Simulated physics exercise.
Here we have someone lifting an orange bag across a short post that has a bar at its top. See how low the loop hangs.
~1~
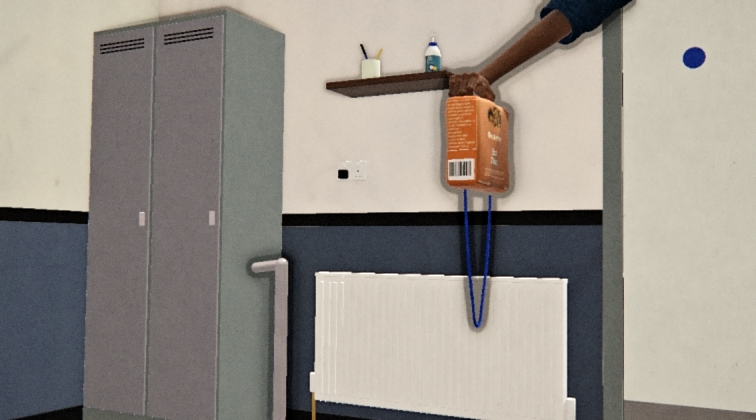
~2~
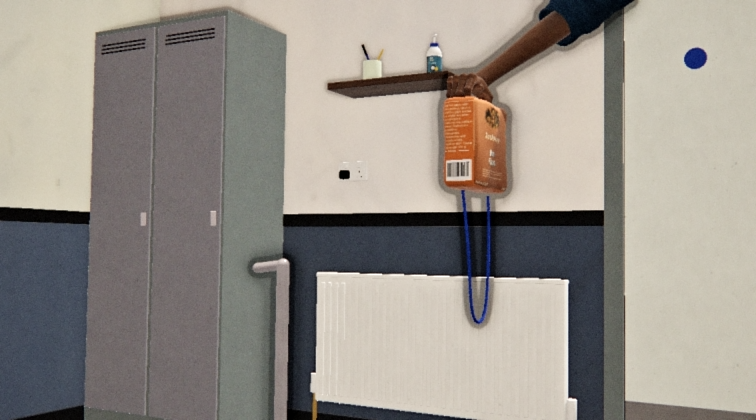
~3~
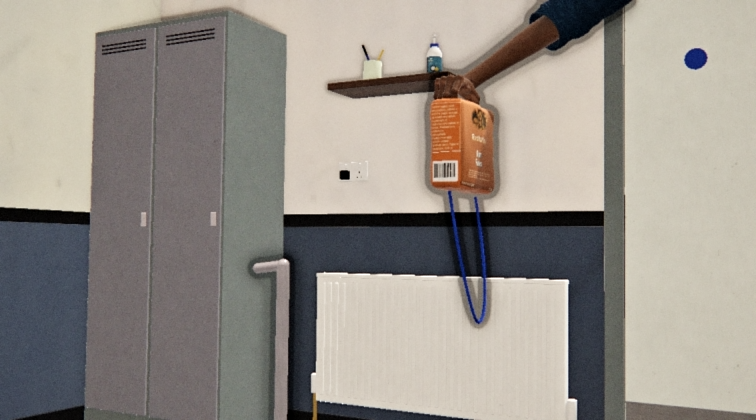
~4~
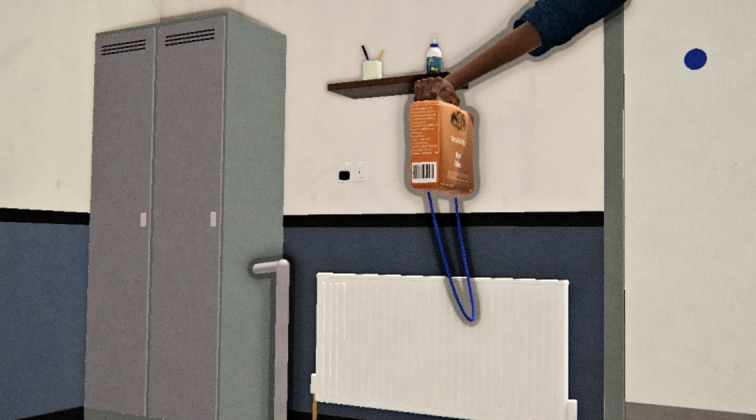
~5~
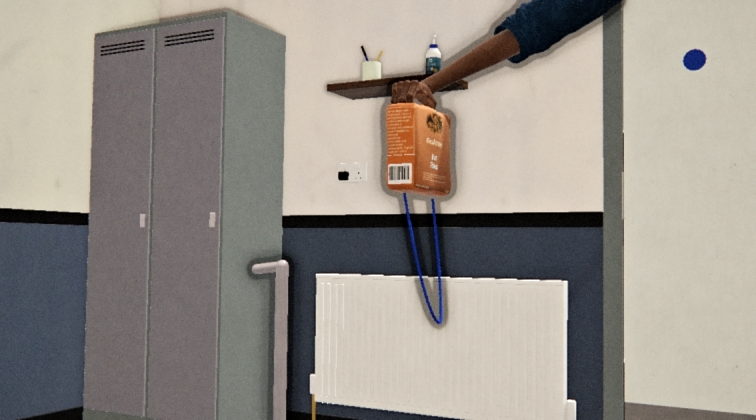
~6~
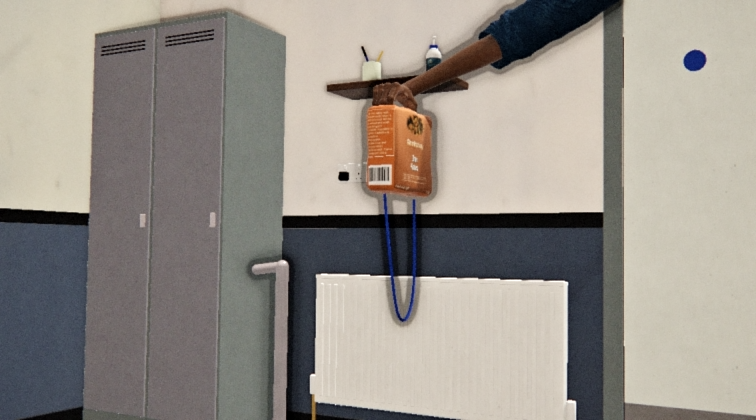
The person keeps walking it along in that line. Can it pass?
The orange bag passes clear.
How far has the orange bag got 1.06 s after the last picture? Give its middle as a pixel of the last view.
By then it is at (269, 159).
Then, 1.06 s on from there, bag over the post near (269, 159).
Then, 1.82 s on from there, bag past the post near (188, 164).
In the end, bag past the post near (183, 164). The orange bag goes by freely.
